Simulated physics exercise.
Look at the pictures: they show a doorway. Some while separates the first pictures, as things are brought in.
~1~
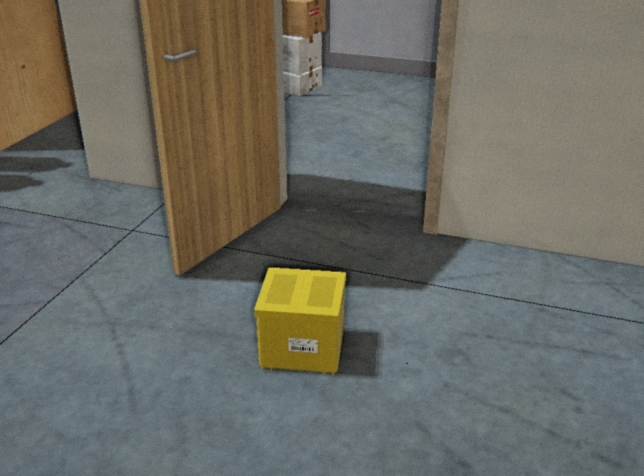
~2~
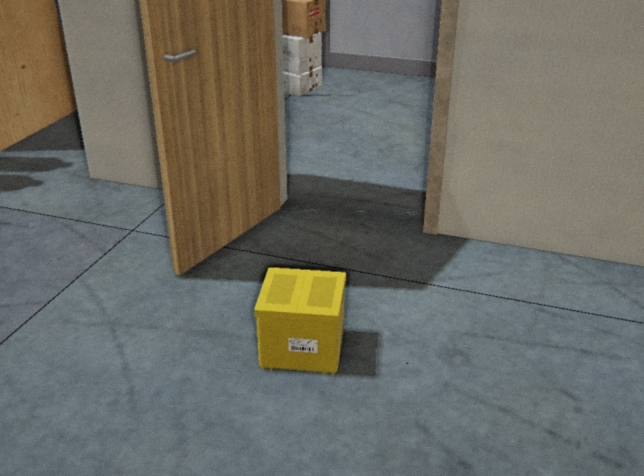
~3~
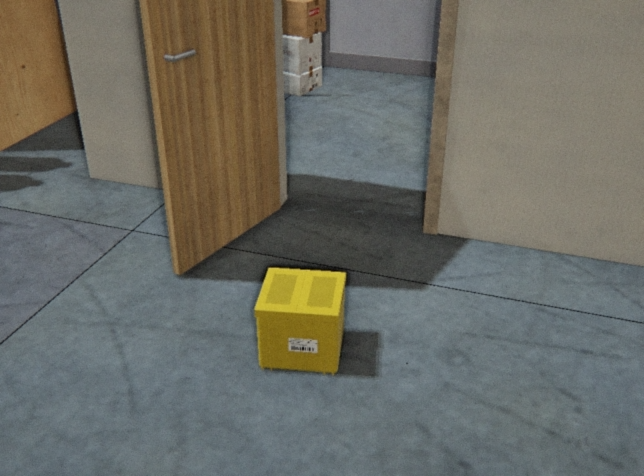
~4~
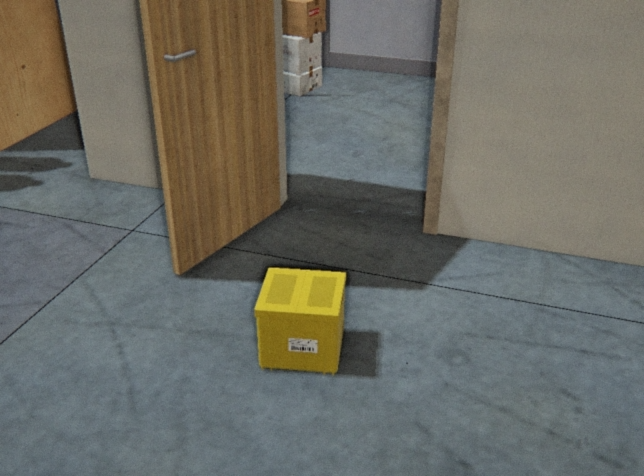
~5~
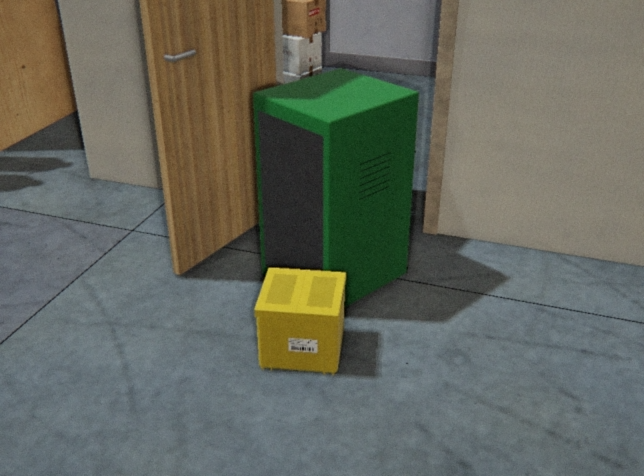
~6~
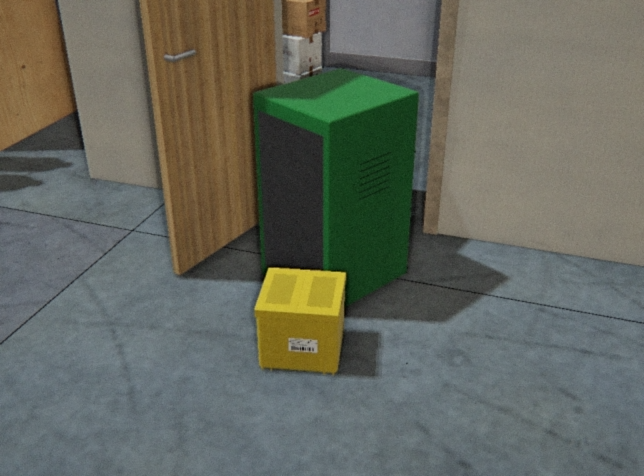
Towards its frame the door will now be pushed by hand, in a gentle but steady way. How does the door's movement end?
The door ends up partly open.
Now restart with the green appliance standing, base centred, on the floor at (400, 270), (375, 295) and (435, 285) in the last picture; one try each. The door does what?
Well, the first time the door halts partway, the second time it halts partway, and the third time it completes its swing.
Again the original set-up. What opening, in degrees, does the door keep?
Some 75°.
Then, 0.40 s later than the last frame, open by 100°.
Then, 0.70 s later than the last frame, open by 89°.
Then, 0.80 s later than the last frame, open by 85°.
Then, 1.00 s later than the last frame, open by 77°.
When it is over, open by 77°; both as before. End places, in pixels of the last picture, green appliance near (336, 189).
